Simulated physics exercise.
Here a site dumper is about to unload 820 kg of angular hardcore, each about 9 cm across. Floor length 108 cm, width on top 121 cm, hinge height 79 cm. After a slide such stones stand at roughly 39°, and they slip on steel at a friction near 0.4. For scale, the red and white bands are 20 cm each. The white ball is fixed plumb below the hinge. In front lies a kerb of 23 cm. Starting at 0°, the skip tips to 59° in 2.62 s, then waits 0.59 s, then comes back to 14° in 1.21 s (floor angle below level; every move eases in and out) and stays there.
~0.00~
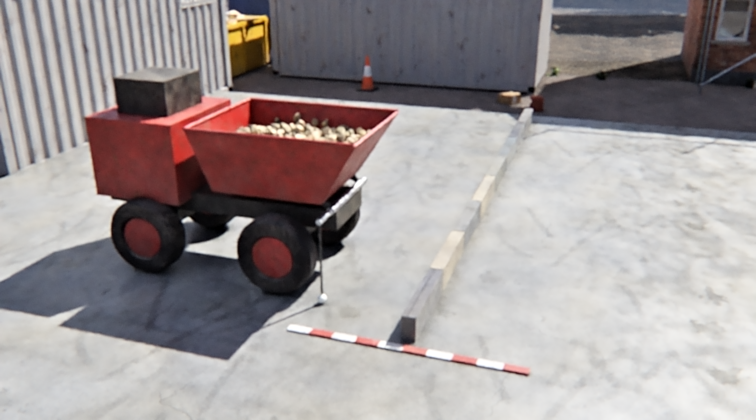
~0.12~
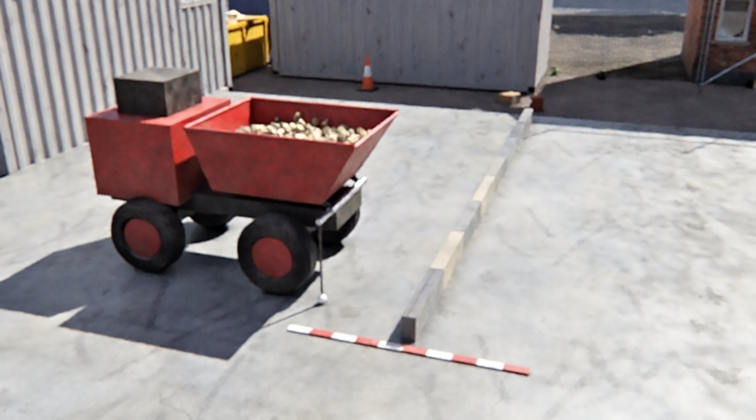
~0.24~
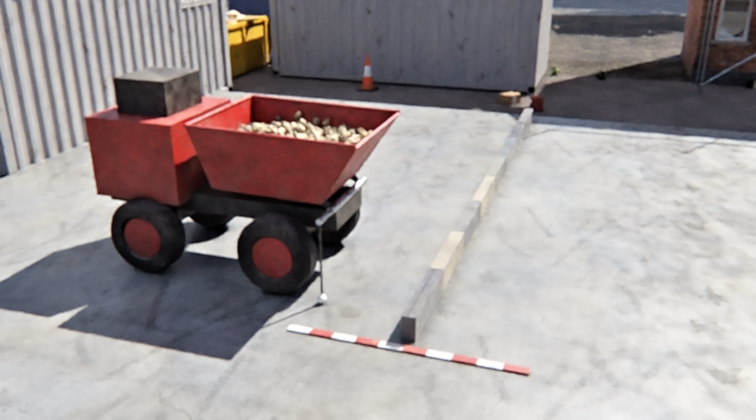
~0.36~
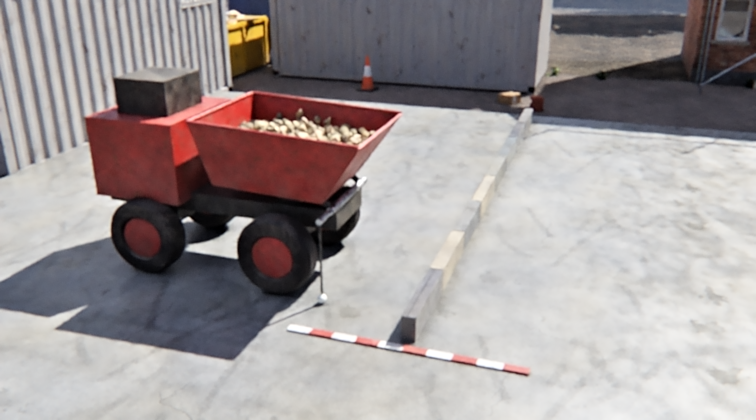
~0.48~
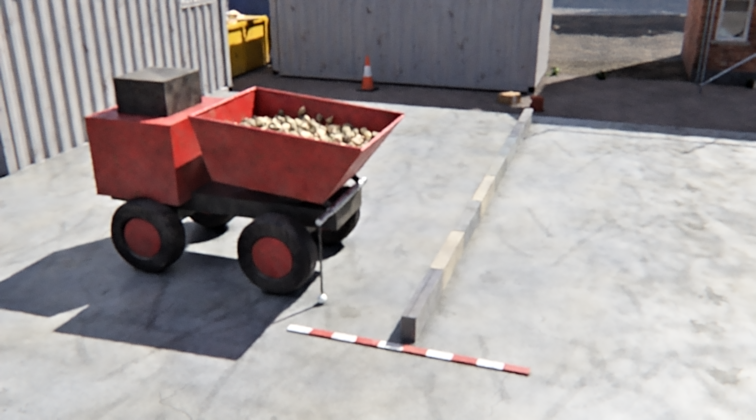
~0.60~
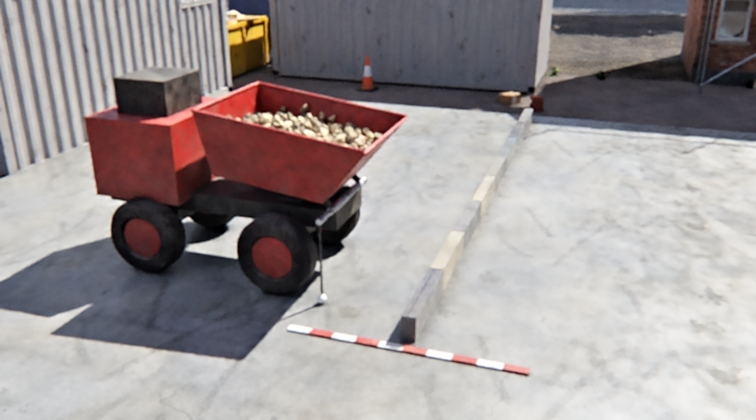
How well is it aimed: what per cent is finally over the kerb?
Some 5 per cent of it.
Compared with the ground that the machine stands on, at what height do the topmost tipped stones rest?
Some 32 cm above that level.
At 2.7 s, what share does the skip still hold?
About 100 per cent.
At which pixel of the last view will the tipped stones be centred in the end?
Their middle is at about (470, 282).
After 2.0 s the floor is at 50°; 100 % in the skip; the foremost stones are at (396, 176).
After 2.7 s the floor is at 59°; 99 % in the skip; the foremost stones are at (438, 220).
After 4.9 s the floor is at 14°; 94 % in the skip, 1 % on this side of the kerb, 5 % over the kerb; the foremost stones are at (506, 289).
After 7.7 s the floor is at 14°; 94 % in the skip, 1 % on this side of the kerb, 5 % over the kerb; the foremost stones are at (506, 289).
